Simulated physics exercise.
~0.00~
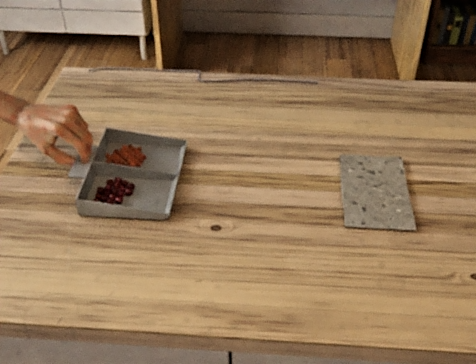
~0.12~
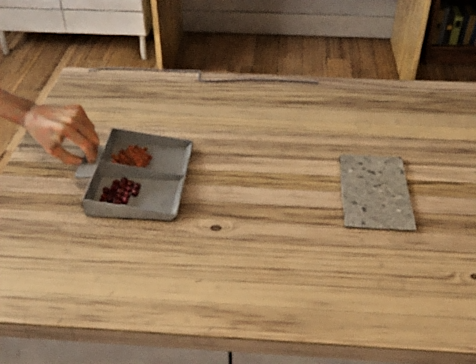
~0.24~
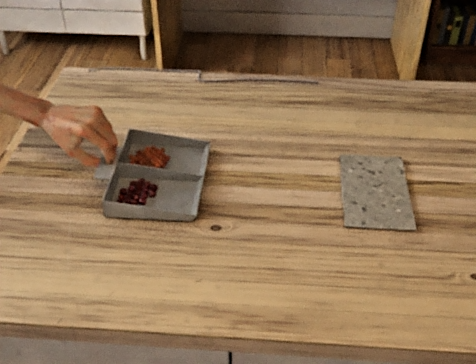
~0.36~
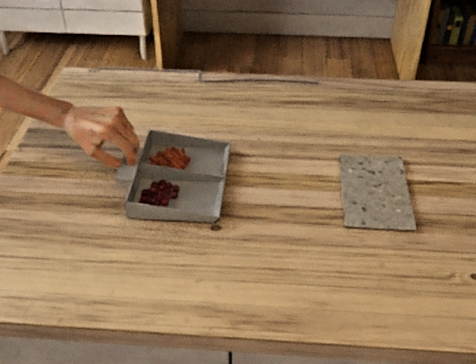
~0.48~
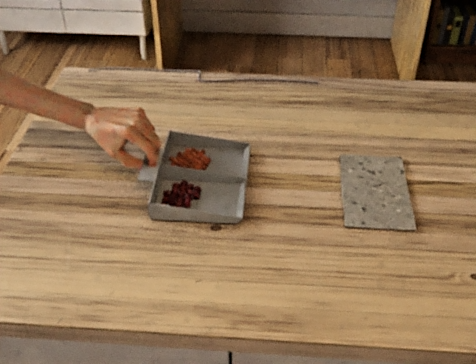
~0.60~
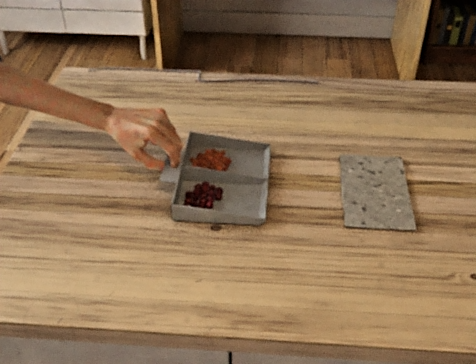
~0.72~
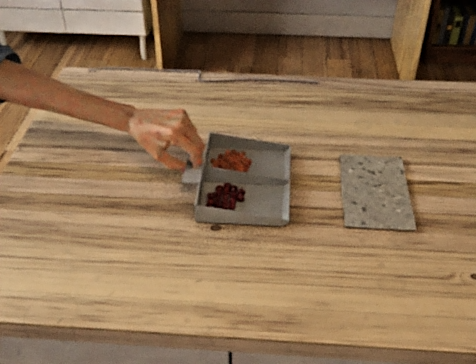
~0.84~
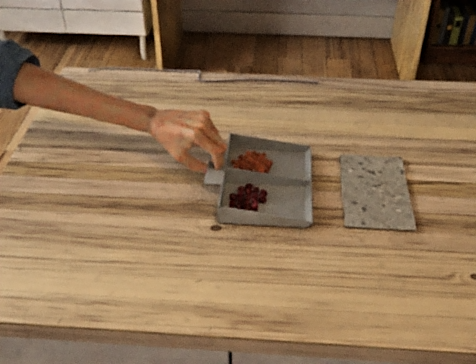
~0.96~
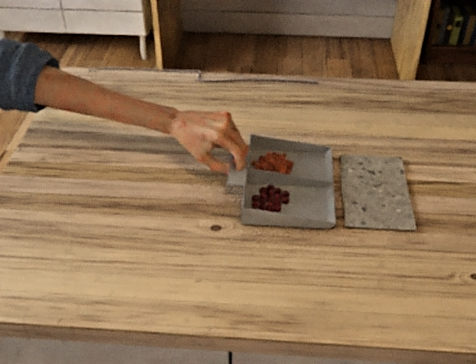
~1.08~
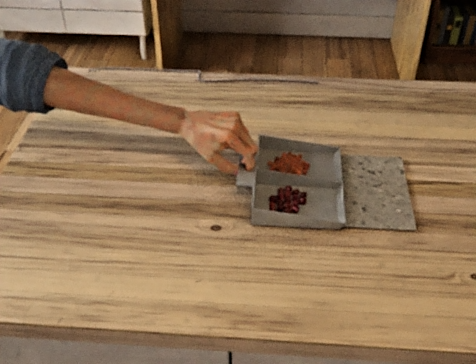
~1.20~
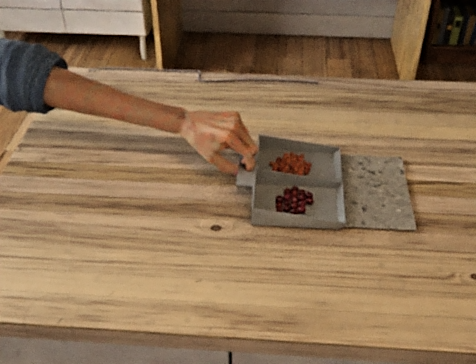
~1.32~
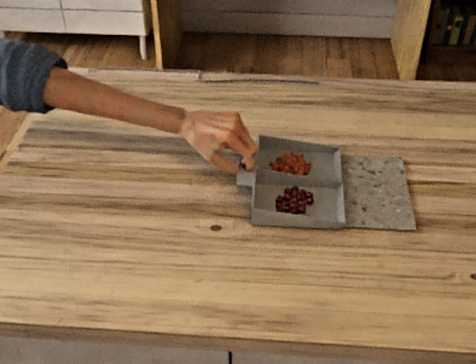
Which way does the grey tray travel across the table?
The tray travels to the right, towards the speckled slab.
On a wooden table, a hand pushes a divided grey tray right until it stops against a speckled slab.
